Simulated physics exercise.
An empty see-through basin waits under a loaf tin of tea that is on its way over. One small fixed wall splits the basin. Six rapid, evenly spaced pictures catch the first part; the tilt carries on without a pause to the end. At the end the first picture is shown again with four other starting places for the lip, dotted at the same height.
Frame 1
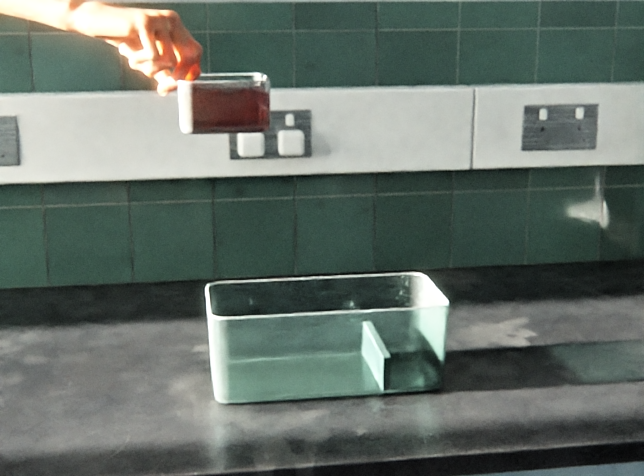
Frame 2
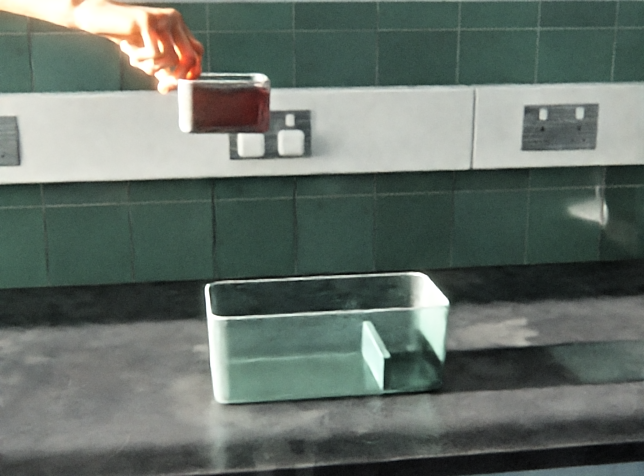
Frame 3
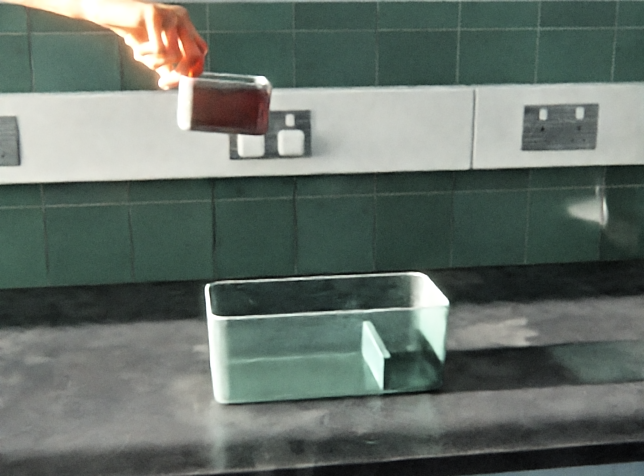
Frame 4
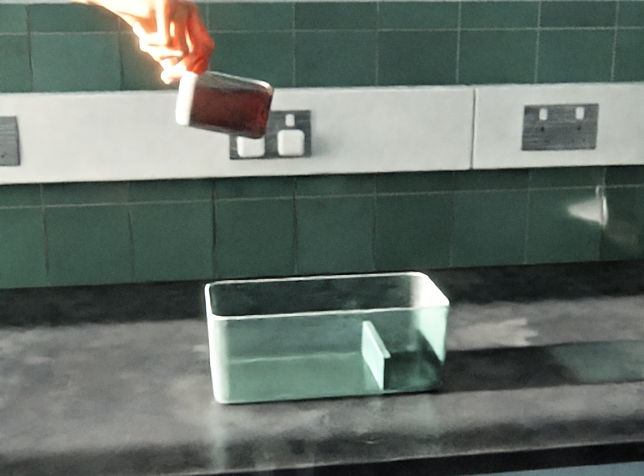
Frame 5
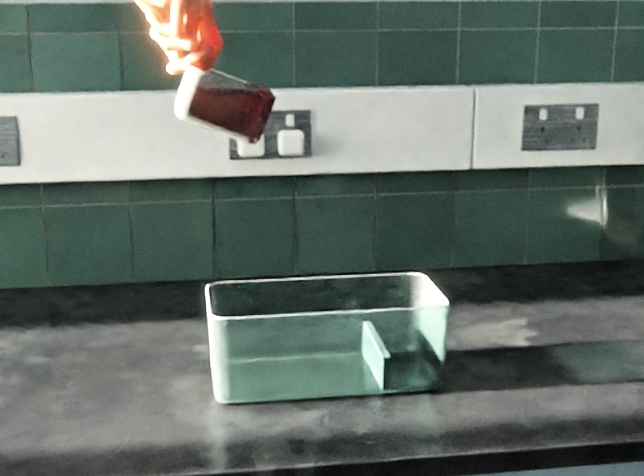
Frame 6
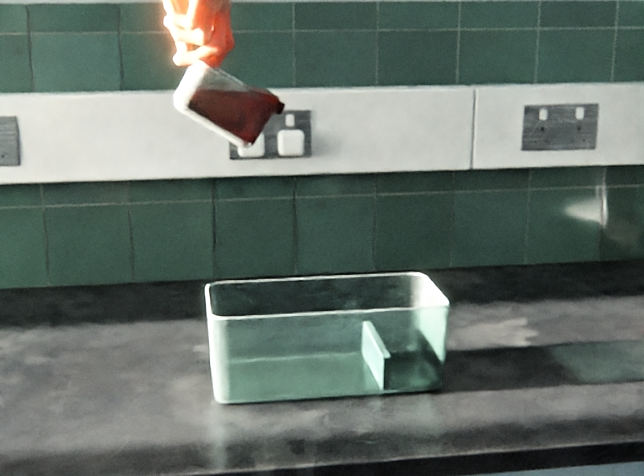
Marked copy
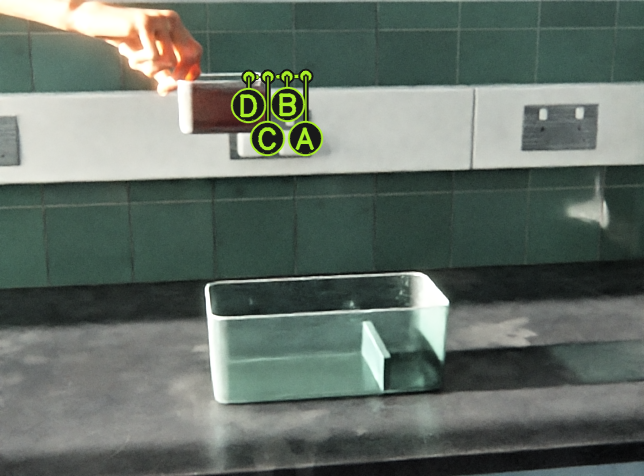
A hand tilting a small clear container of reddish-brown tea rightward above an empty see-through basin, the liquid reaching over the lip.
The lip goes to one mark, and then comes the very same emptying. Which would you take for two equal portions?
I would pick place A.
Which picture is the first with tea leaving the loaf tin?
In picture 5.
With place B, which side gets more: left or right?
The left one.
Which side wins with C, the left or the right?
More ends on the left.
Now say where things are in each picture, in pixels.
Upright, lip at (265, 77); basin from (215, 401) to (443, 386); top of the wall at (376, 338); nothing has left yet.
Upright, lip at (266, 78); nothing has left yet.
Tipped about 6°, lip at (267, 81); nothing has left yet.
Tipped about 13°, lip at (269, 86); nothing has left yet.
Tipped about 21°, lip at (271, 93); tea is over the lip, down to (271, 93).
Tipped about 32°, lip at (272, 102); tea is over the lip, down to (276, 110).
On the marked copy, A at (305, 76); B at (287, 76); C at (267, 76); D at (248, 77).
For place A, about 51 % ends left of the wall and 47 % right of it; 3 % is lost outside.
For place B, about 84 % ends left of the wall and 12 % right of it; 4 % is lost outside.
For place C, about 90 % ends left of the wall and 6 % right of it; 4 % is lost outside.
For place D, about 90 % ends left of the wall and 7 % right of it; 4 % is lost outside.
